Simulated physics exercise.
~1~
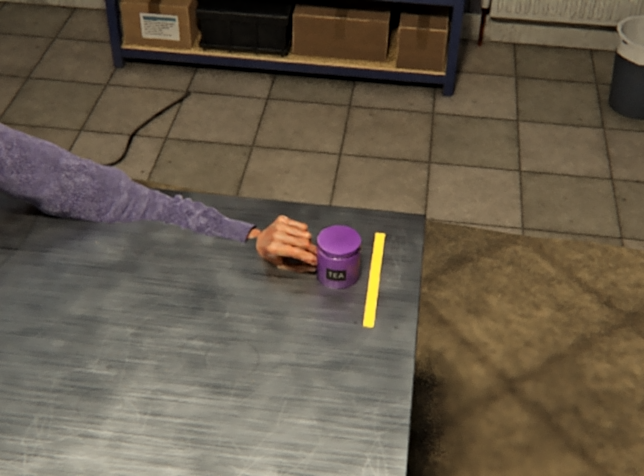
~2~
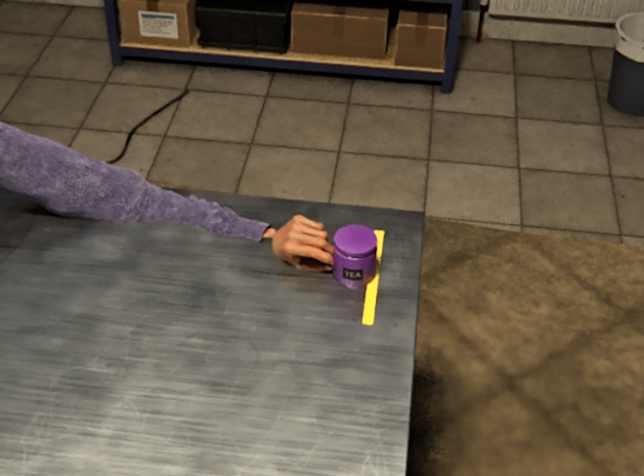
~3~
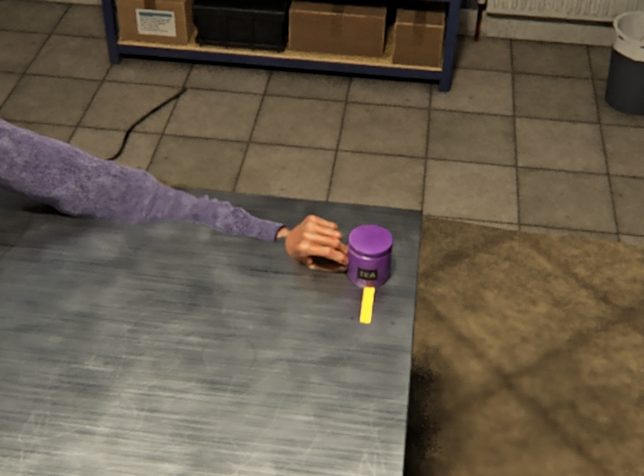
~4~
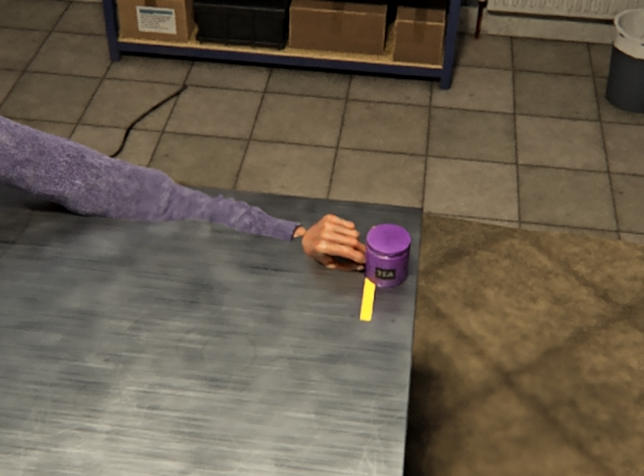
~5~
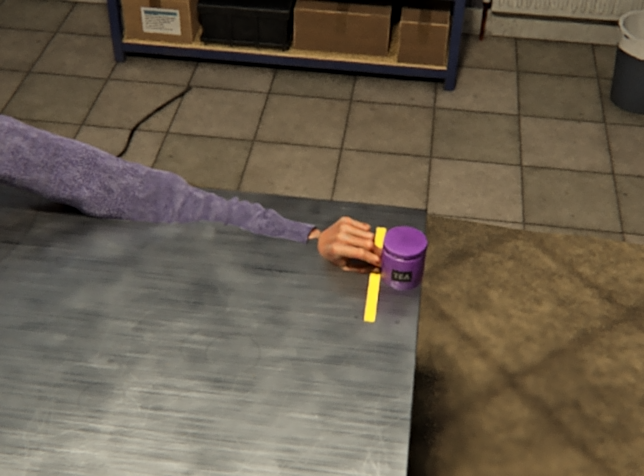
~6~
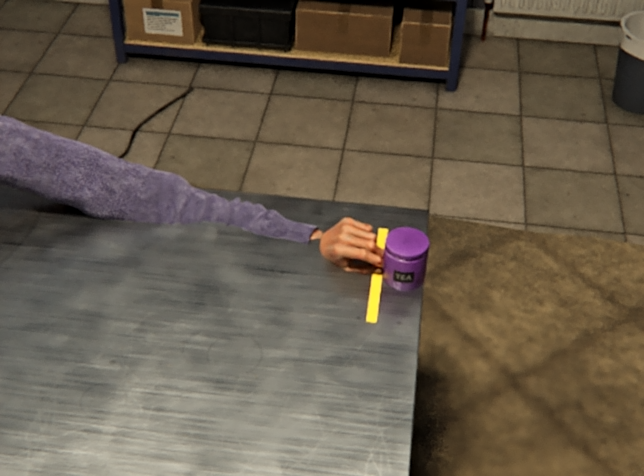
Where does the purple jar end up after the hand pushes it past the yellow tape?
It ends up still on top of the table, right by the edge and just past the yellow tape.
